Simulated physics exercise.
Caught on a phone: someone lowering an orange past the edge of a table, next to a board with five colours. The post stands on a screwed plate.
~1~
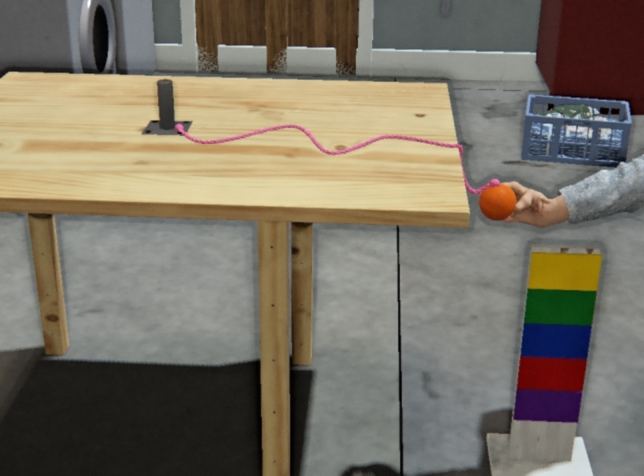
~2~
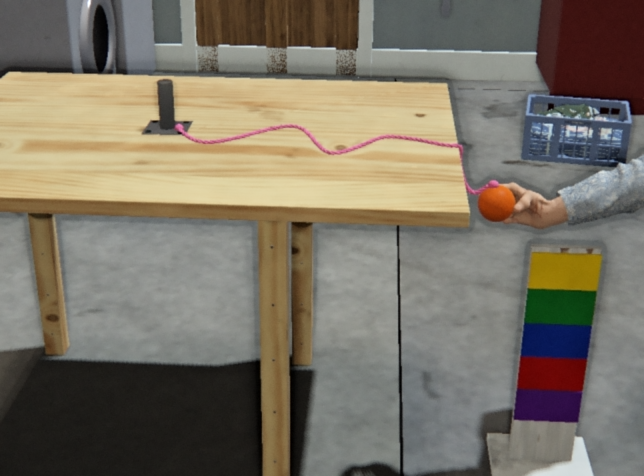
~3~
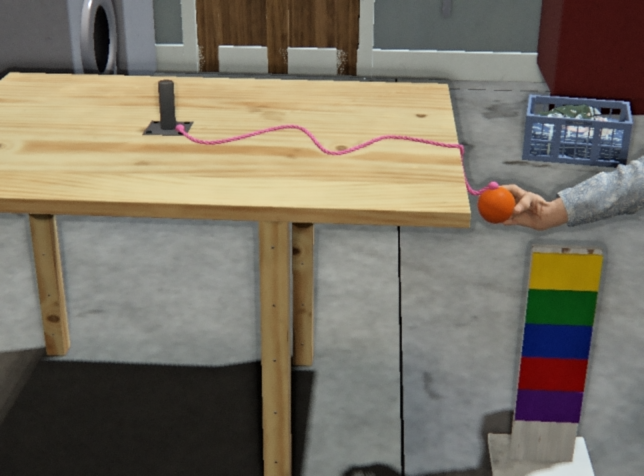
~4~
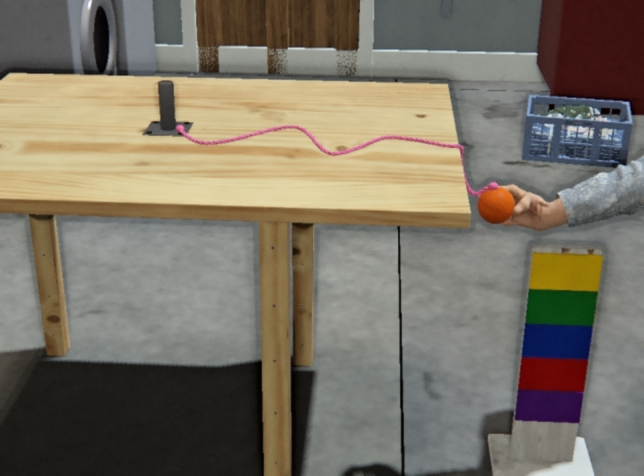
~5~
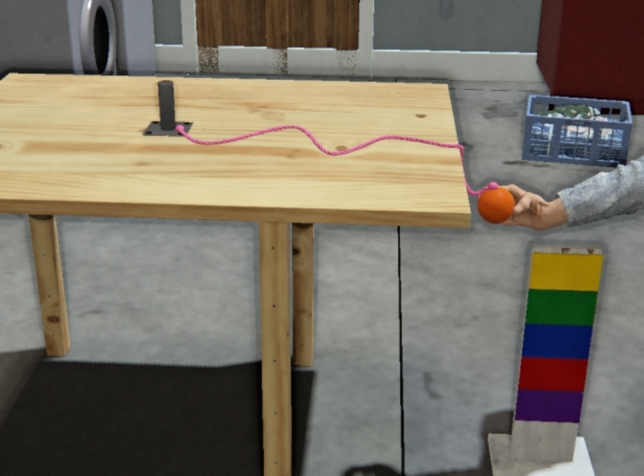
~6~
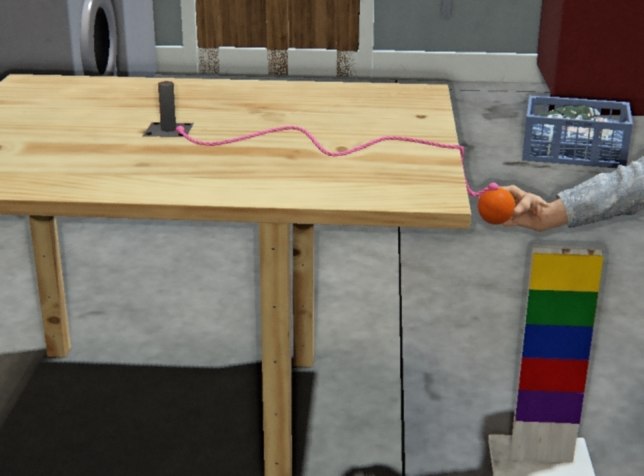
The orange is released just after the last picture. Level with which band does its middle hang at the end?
Its middle rests at the blue band.
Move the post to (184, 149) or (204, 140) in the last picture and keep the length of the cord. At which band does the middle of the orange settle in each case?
Taking them in turn: Red; red.
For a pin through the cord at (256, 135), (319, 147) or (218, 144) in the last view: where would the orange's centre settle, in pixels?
Try by try, around (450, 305), (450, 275) and (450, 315).
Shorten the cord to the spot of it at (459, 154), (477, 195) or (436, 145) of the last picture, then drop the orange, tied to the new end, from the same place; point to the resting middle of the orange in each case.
About (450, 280), (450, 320) and (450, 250).
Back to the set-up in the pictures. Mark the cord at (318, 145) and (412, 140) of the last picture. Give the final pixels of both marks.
Near (390, 143) and (456, 209).
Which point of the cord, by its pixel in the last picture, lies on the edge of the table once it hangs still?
The one at (362, 147).
A little later, orange near (445, 328); level with blue.
Next, orange near (453, 333); level with blue.
When it is over, orange near (448, 333); level with blue. The blue one.
